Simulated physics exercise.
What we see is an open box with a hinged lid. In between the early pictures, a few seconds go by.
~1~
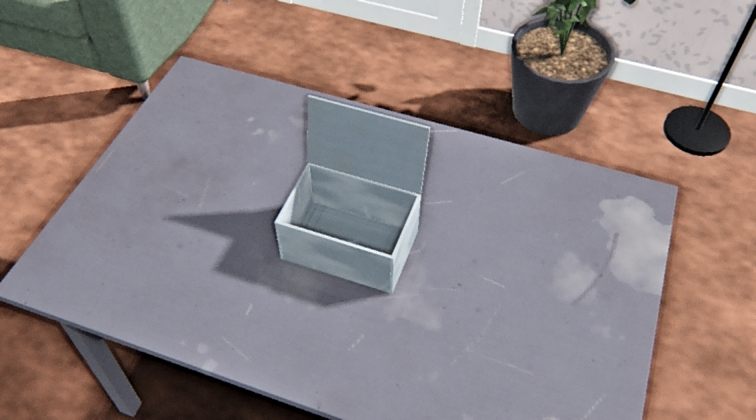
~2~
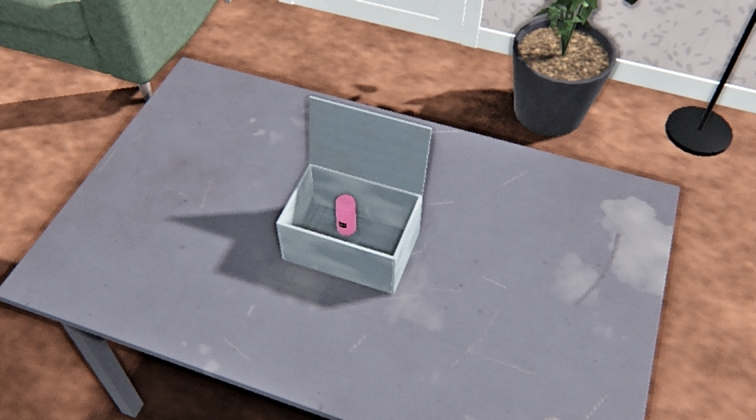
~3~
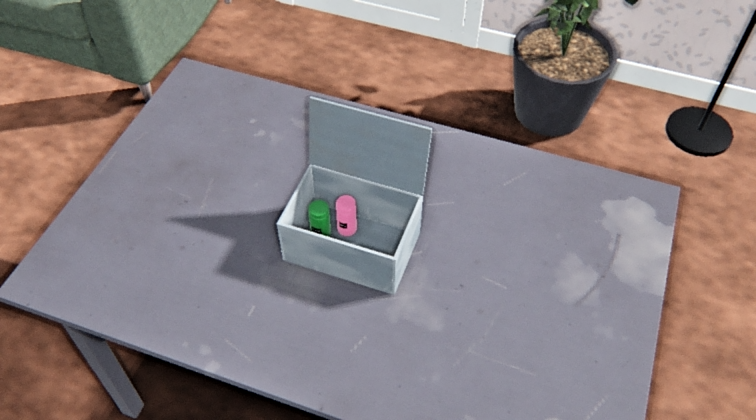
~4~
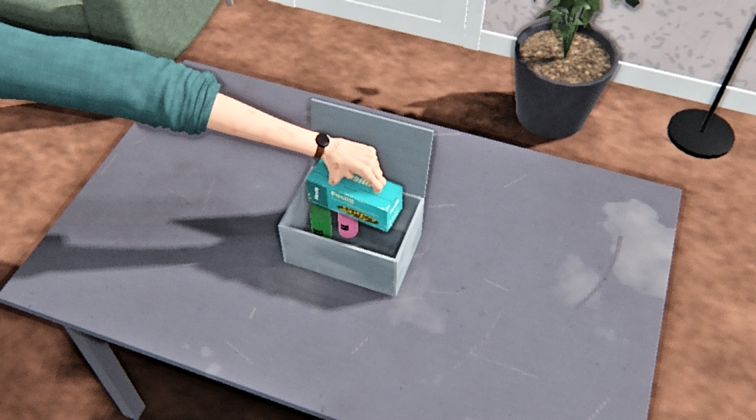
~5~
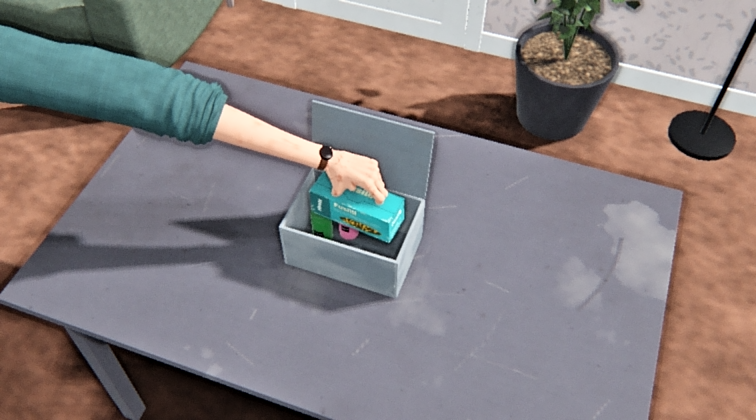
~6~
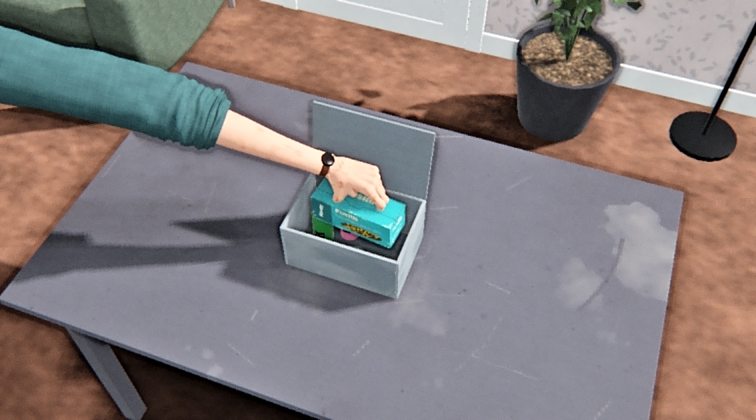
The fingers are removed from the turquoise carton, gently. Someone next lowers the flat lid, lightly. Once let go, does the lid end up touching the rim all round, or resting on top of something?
The lid lands home.
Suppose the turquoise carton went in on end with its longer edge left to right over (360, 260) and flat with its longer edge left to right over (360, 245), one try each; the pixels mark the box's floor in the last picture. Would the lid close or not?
With the first packing the lid is left gaping; with the second it lowers fully.
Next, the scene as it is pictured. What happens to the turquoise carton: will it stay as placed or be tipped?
By the end it has leaned over.
Then, 0.50 s past the last view, turquoise carton on its side near (342, 243); green shaker rocked 15° from its first pose.
Then, 1.20 s past the last view, lid starting down; turquoise carton on its side near (334, 250); green shaker displaced a little.
Then, 1.70 s past the last view, lid 50° above the rim; turquoise carton on its side near (334, 250); green shaker displaced a little.
Then, 2.10 s past the last view, lid 10° above the rim; turquoise carton on its side near (334, 250); green shaker displaced a little.
Finally, lid shut; down or leaning hard in the box, turquoise carton; the other 2 still in place. Final places as the last picture's camera would see them, turquoise carton near (334, 250).
